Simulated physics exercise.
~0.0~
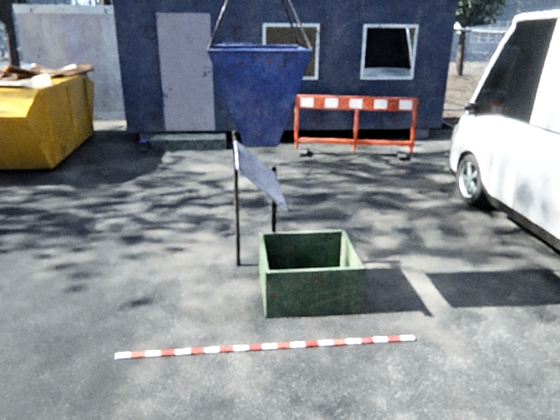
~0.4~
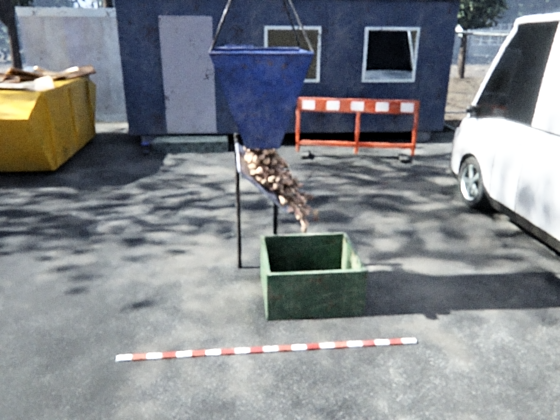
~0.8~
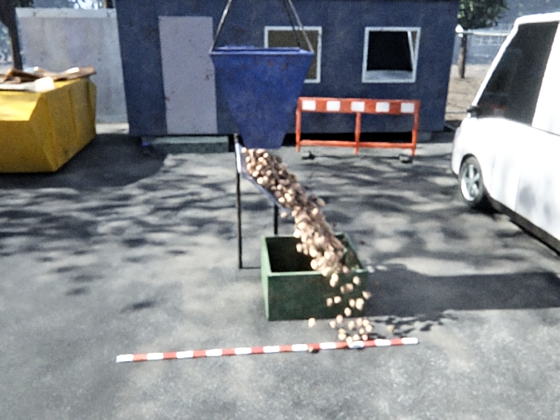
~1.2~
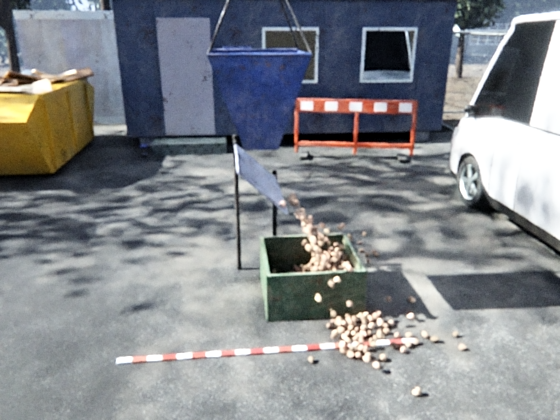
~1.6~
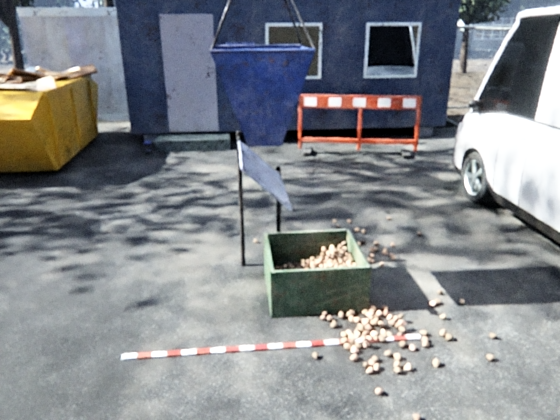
A dark blue building with a pale door and two windows stands behind a sunlit, shadow-streaked paved yard, seen from the front by a slightly swaying camera. A yellow skip sits at left, a white vehicle at right, and a blue skip hangs above a sloping metal plate, a green bin and a red-and-white striped pole on the ground. Round, light brown stones pour from the hanging skip onto the plate and slide down to the right. Many drop into the bin, while others overshoot it and scatter around the pole's right end. The flow stops, leaving most stones in the bin and the rest strewn beside and in front of it.
